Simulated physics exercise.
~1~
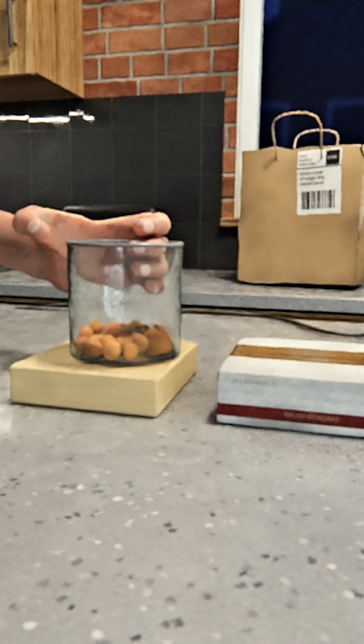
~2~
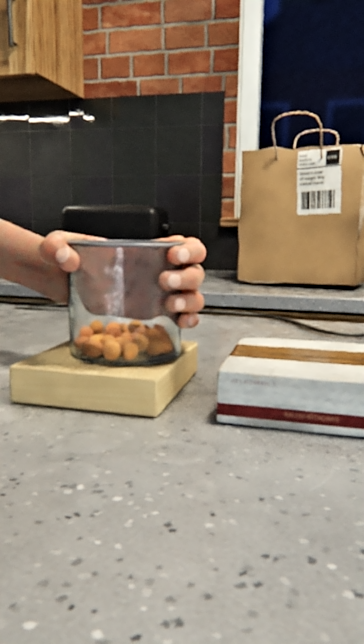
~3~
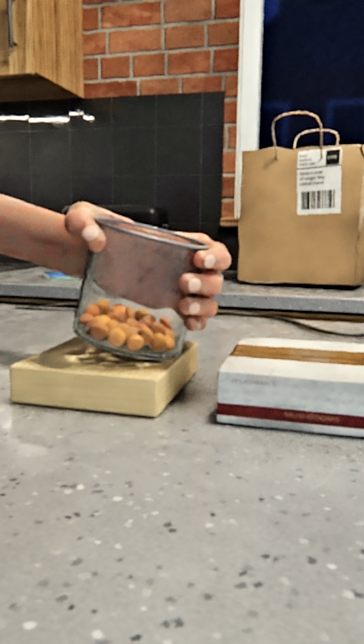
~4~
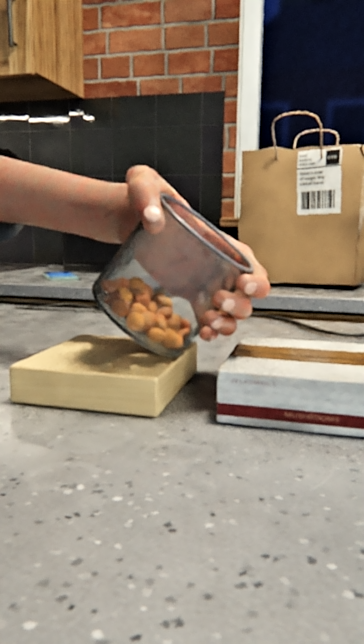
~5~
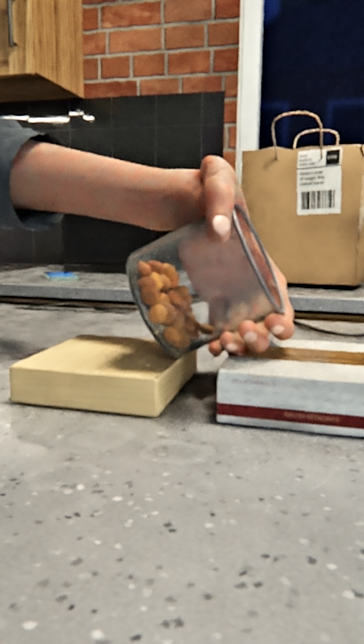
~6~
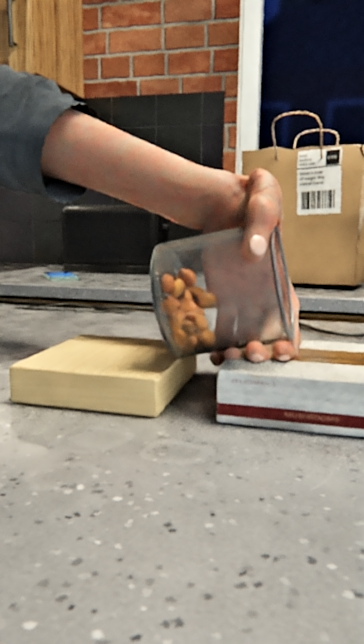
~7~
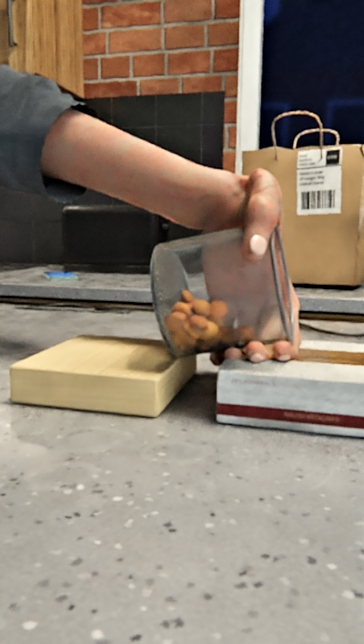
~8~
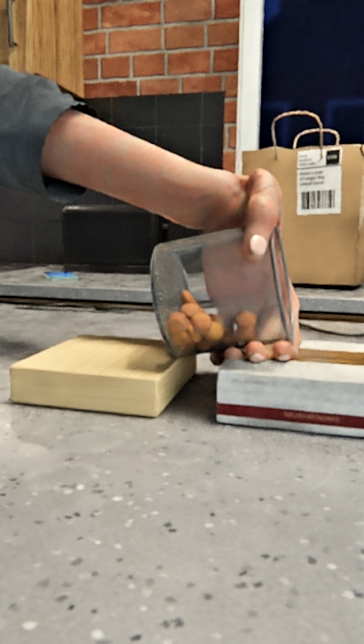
On a speckled countertop, a hand tips a glass sideways onto a box, its orange pieces staying inside.
